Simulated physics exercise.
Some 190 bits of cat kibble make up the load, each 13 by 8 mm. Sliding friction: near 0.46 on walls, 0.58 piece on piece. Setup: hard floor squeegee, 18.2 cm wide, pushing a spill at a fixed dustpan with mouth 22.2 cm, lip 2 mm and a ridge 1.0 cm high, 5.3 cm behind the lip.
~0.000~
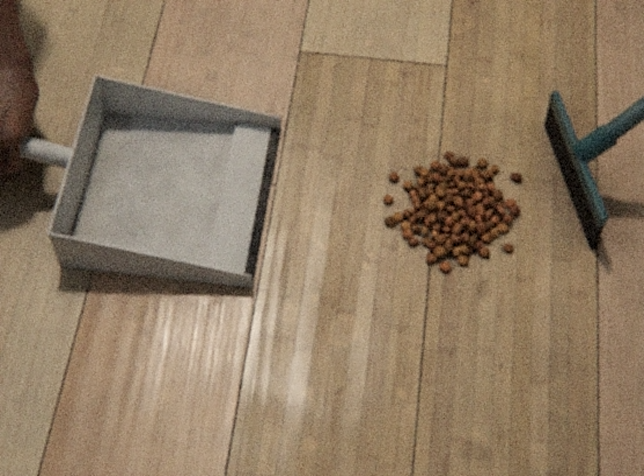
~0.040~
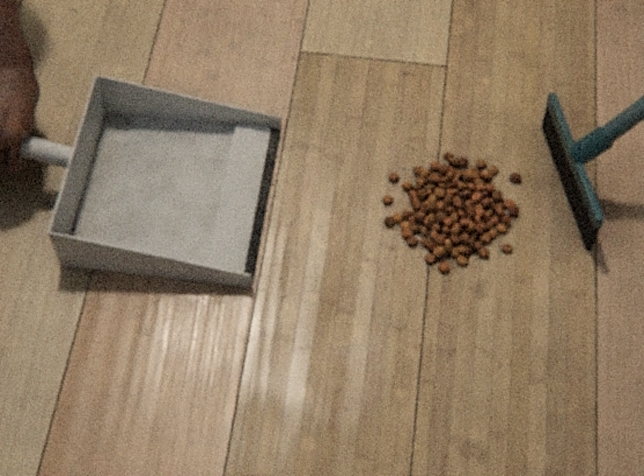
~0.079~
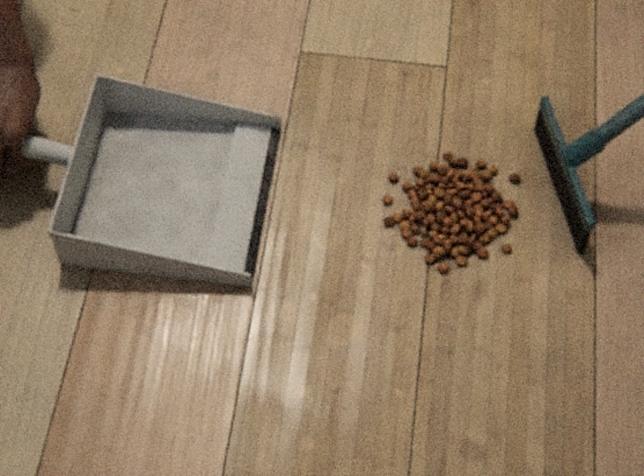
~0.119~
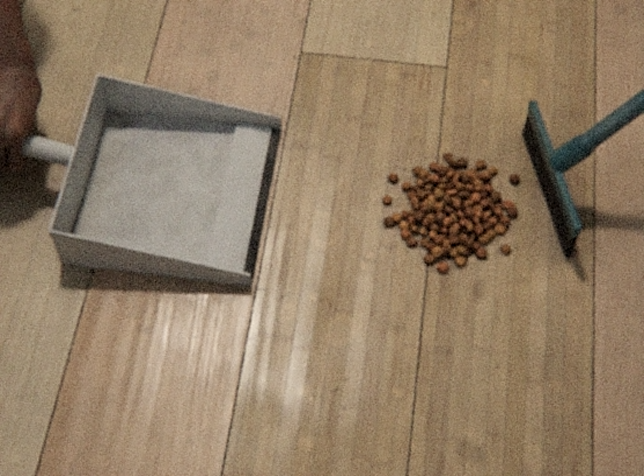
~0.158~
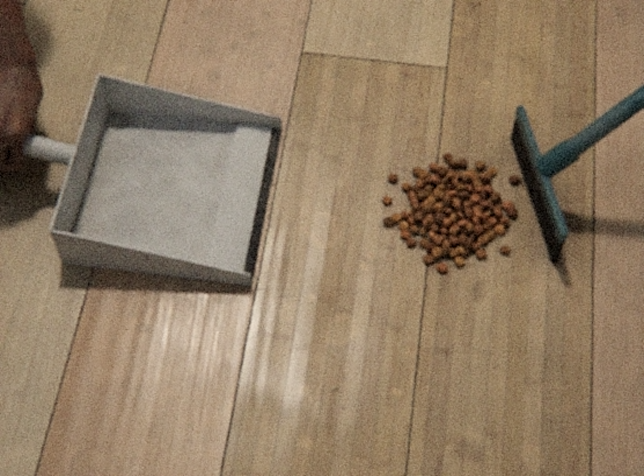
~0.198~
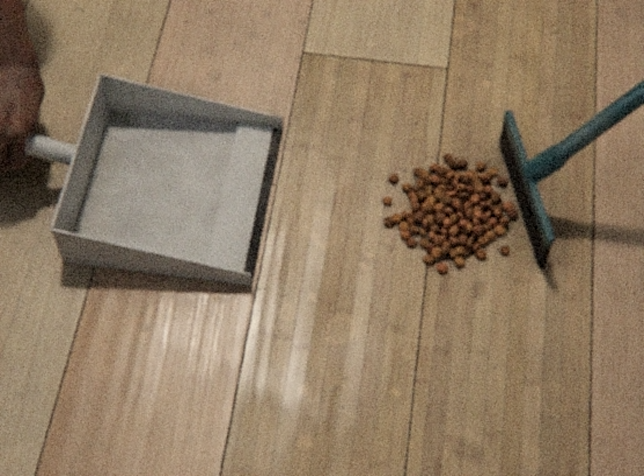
A teal squeegee with a dark blade slides a short way leftward over a light wooden plank floor, seen from above at a slight angle by a still camera. Its blade closes the gap to a loose heap of small reddish-brown kibble right of centre, reaching the right edge and barely shifting a piece. At left, a hand holds a pale grey dustpan in place, its open side facing the heap.
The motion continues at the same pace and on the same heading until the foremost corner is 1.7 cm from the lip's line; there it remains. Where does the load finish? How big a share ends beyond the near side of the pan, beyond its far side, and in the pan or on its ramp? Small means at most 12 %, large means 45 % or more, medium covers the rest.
Shares: Near side - medium; far side - small; pan - medium.
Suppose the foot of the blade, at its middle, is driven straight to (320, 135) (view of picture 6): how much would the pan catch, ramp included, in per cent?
Close to 0 in a hundred.
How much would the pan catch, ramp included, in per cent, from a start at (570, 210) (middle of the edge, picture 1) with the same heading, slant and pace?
Something close to 10 percent.
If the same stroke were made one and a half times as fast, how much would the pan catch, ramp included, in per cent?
I'd put it at close to 20 per cent.
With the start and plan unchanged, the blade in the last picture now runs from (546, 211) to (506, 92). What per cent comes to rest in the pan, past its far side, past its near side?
Pan 0 % / far 5 % / near 0 %.
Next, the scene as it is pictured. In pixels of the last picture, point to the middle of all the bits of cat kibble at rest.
Resting centre estimate: Around (269, 267).
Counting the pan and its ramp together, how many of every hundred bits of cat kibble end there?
Roughly 15 percent.
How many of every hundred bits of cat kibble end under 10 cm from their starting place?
Near 5 per cent.
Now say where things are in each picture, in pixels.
Blade from (602, 221) to (555, 100), moved 0.0 cm, 0 of the pieces shifted so far; middle of the pieces at (456, 202); pan at (158, 194), in the first frame.
Blade from (598, 223) to (552, 102), moved 0.3 cm, 0 of the pieces shifted so far; middle of the pieces at (456, 202), in the second frame.
Blade from (589, 226) to (544, 105), moved 1.3 cm, 0 of the pieces shifted so far; middle of the pieces at (455, 202), in the third frame.
Blade from (576, 231) to (532, 109), moved 2.8 cm, 0 of the pieces shifted so far; middle of the pieces at (455, 203), in the fourth frame.
Blade from (562, 237) to (520, 114), moved 4.4 cm, 0 of the pieces shifted so far; middle of the pieces at (454, 203), in the fifth frame.
Blade from (549, 242) to (508, 119), moved 6.1 cm, 1 of the pieces shifted so far; middle of the pieces at (454, 204); pan at (161, 191). The blade's pace is about 0.41 m/s, heading 29 degrees towards the viewer's side, in the sixth frame.
After 0.54 s, middle of the blade 18 cm from the lip; 0 % over the lip, far side 0 %, near side 0 %.
After 0.76 s, middle of the blade 10 cm from the lip; 0 % over the lip, far side 0 %, near side 15 %.
After 1.10 s, middle of the blade 4 cm from the lip; 15 % over the lip, far side 0 %, near side 35 %.
In the end, at 1.6 s, near side 35 %, far side 0 %, pan 15 %, in front of the lip or behind the blade 50 %.
